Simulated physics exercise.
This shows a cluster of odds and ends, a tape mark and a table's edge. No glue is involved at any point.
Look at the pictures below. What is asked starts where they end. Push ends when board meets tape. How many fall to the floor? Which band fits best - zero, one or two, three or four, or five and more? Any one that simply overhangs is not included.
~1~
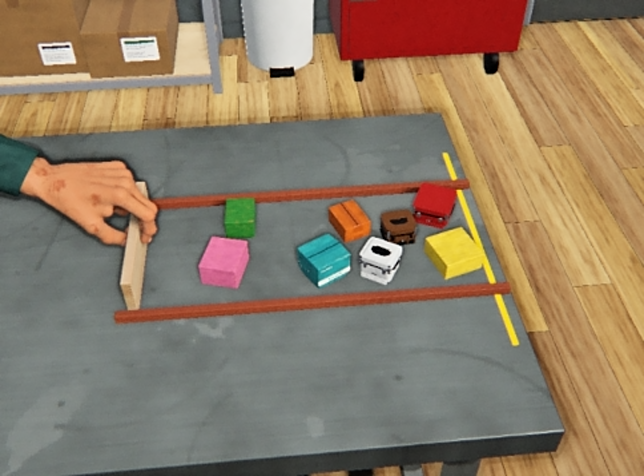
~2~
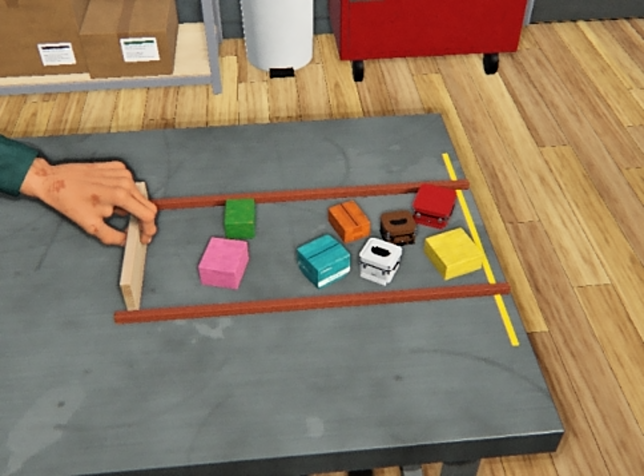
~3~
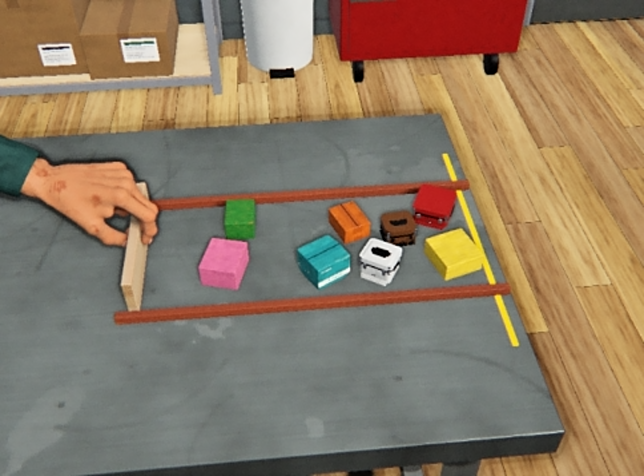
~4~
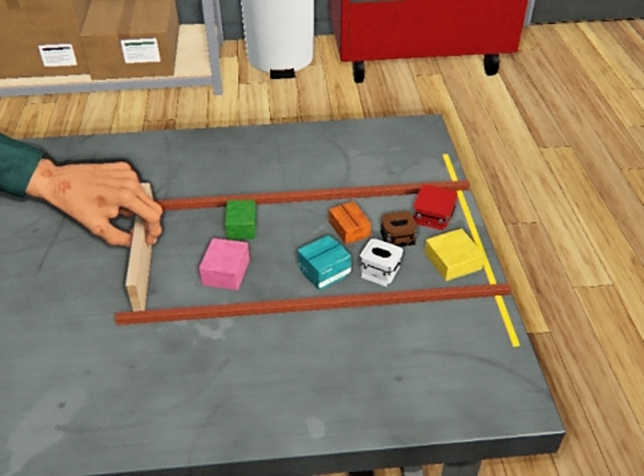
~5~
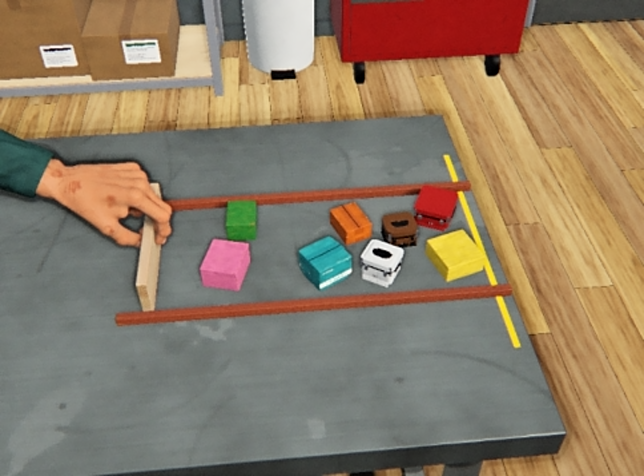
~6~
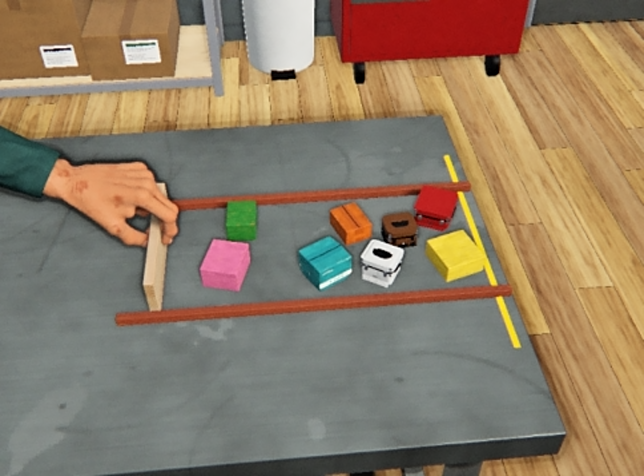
The band that fits is five and more.
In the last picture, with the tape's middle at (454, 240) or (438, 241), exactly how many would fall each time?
Respectively 6 and 4.
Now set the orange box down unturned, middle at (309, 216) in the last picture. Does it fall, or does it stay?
Placed like that, the orange box cannot stay.
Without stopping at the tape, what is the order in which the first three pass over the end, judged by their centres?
In order: The yellow block, then the white case, then the red case.
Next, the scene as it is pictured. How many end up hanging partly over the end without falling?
I'd put it at 1.
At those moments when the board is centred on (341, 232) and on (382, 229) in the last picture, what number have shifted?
The count is 7 at the first point and 8 at the second.
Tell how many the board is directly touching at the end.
In total, 1.
Early on, none off yet; yellow block at rest near (455, 255); red case at rest near (436, 208); brown case at rest near (399, 231).
A while later, none off yet; yellow block travelled about its own width near (508, 252); red case travelled a little near (446, 208); brown case travelled about its own width near (446, 235).
Finally, the number that fall off is five or more; lost, pink block, turquoise box, orange box, white case, brown case, red case and yellow block.
